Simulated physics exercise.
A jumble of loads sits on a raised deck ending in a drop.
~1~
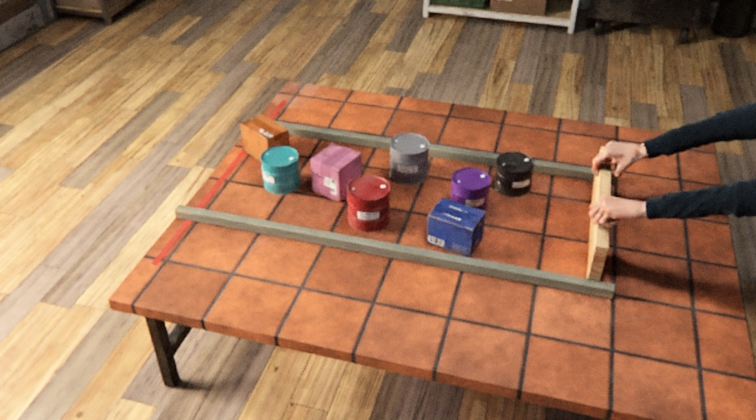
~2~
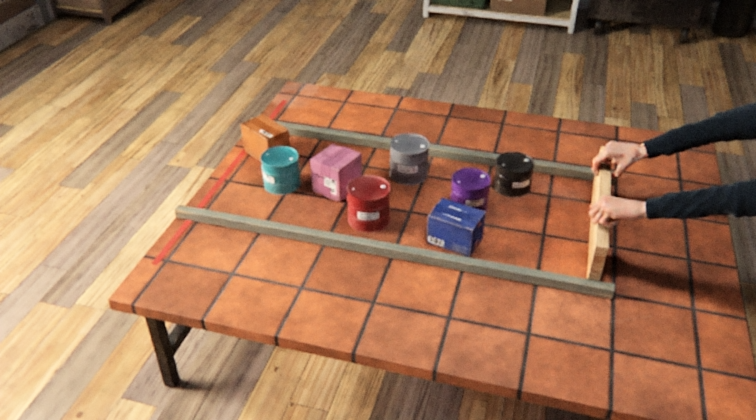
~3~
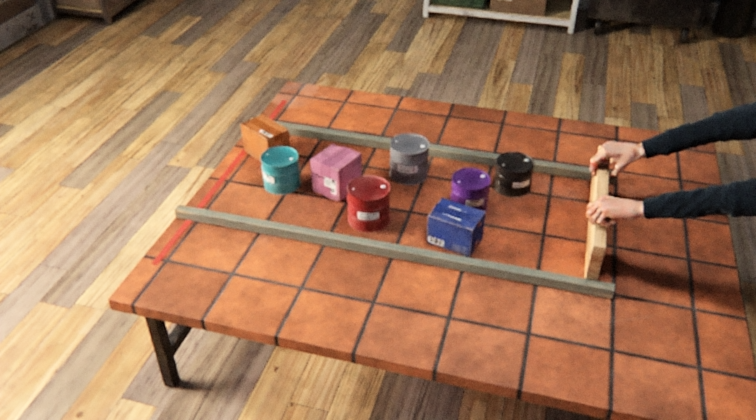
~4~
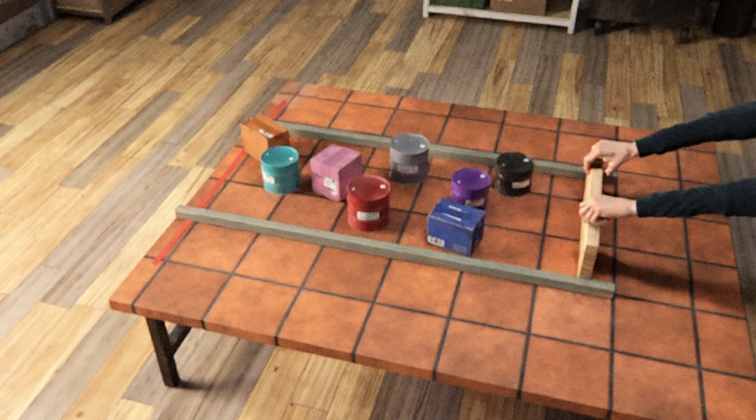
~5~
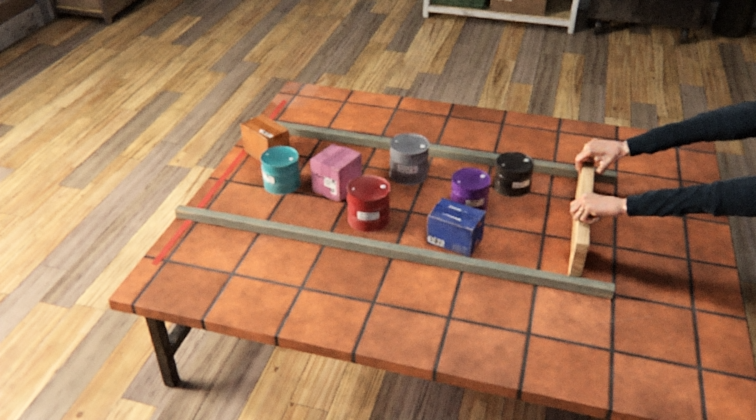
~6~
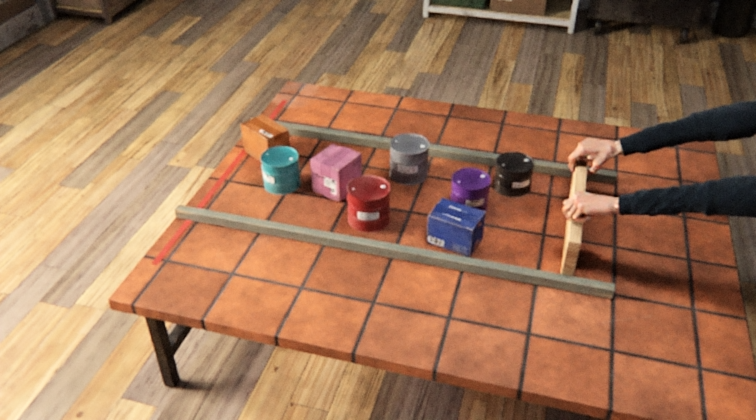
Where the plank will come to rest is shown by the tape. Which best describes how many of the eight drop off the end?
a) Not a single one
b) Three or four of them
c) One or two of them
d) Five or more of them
Option d: Five or more of them.
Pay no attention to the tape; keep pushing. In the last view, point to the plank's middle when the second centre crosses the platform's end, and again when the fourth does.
At the first moment about (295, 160), at the next about (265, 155).
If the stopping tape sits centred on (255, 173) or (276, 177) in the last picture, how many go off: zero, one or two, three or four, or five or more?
In turn: At least five; one or two.
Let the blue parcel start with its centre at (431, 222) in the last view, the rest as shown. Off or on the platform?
It drops over the edge from there.
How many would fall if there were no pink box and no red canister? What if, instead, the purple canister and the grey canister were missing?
Try 1: 6; try 2: 6.
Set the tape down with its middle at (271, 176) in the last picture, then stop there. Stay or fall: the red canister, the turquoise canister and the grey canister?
The red canister does not stay; as for the turquoise canister, it does not stay; and the grey canister remains in place.
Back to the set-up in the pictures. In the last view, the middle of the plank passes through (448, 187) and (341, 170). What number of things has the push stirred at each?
First 4 and then 8.
Soon after, none off yet; orange parcel at rest near (266, 140); turquoise canister at rest near (281, 170); pink box at rest near (336, 172).
At rest, the number that fall off is five or more; fallen, black canister, purple canister, blue parcel, grey canister, red canister, pink box, turquoise canister and orange parcel.
